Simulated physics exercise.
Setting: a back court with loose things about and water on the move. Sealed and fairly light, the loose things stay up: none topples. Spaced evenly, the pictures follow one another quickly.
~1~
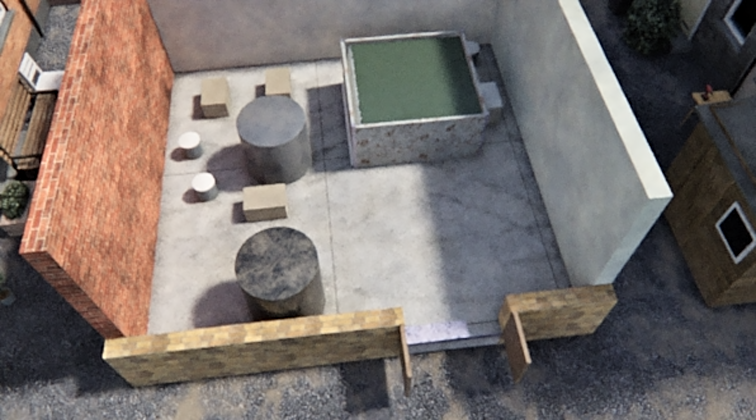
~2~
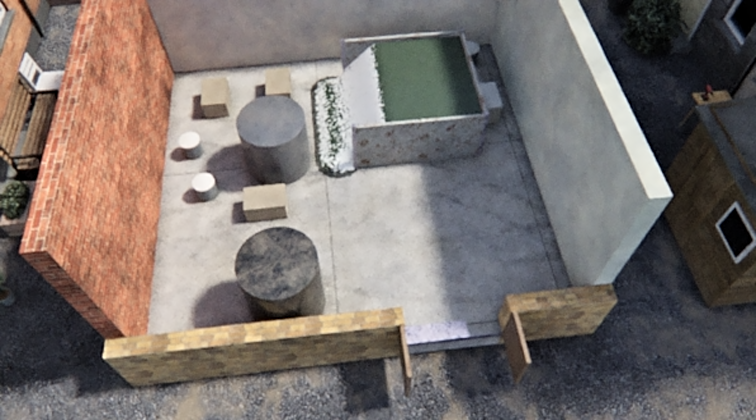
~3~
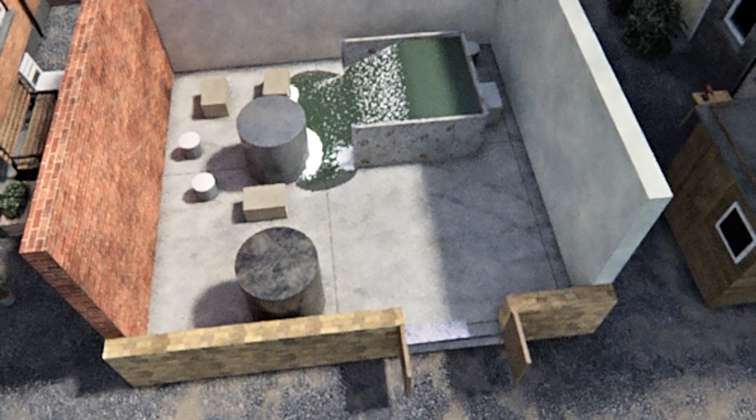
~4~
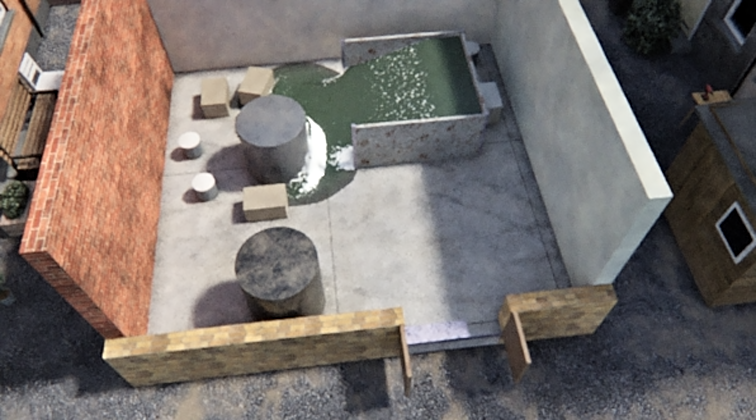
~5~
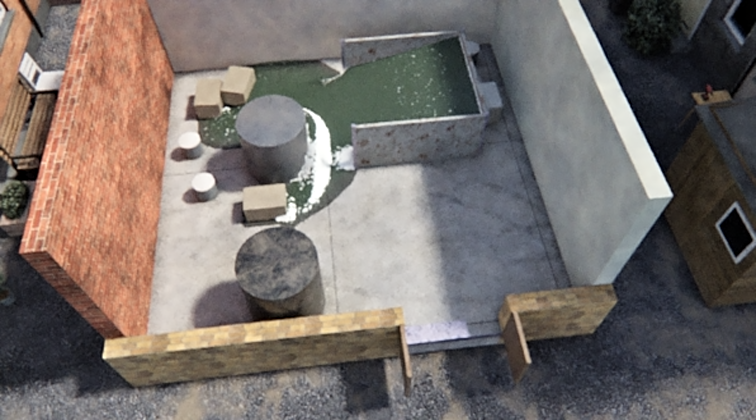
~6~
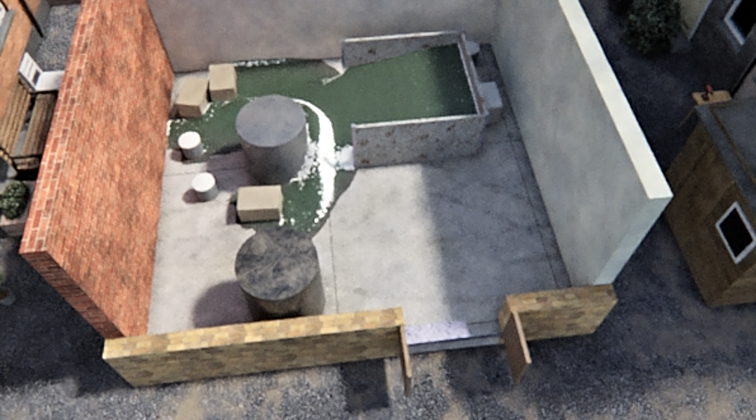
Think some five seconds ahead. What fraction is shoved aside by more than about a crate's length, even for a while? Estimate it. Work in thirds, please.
My answer: Two thirds or above.
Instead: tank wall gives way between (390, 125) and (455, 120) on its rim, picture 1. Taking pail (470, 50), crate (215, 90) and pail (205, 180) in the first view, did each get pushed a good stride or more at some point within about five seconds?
Object by object: Short of it, short of it, covered the distance.
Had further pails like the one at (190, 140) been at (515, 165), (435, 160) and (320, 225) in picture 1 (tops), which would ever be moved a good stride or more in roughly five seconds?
Result by item: Stays where it is / stays where it is / gets dislodged.
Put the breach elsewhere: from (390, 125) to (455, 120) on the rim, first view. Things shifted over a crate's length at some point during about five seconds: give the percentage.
By my reckoning, around 40 percent.
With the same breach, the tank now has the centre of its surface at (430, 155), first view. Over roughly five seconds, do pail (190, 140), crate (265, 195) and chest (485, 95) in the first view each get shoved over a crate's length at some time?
The first: Travelled far enough; the second: Travelled far enough; the third: Did not travel far.
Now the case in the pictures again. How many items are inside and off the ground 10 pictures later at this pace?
That number is 4.
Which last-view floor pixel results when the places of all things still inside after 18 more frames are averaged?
I'd put it around pixel (304, 191).
A moment on, 2 of 7 are well off their spots; 3 afloat.
Next, 4 of 7 are well off their spots; 4 afloat.
Later, 5 of 7 are well off their spots; 5 afloat.
In the end, 5 of 7 are well off their spots, and 5 have been at some point; 6 afloat.
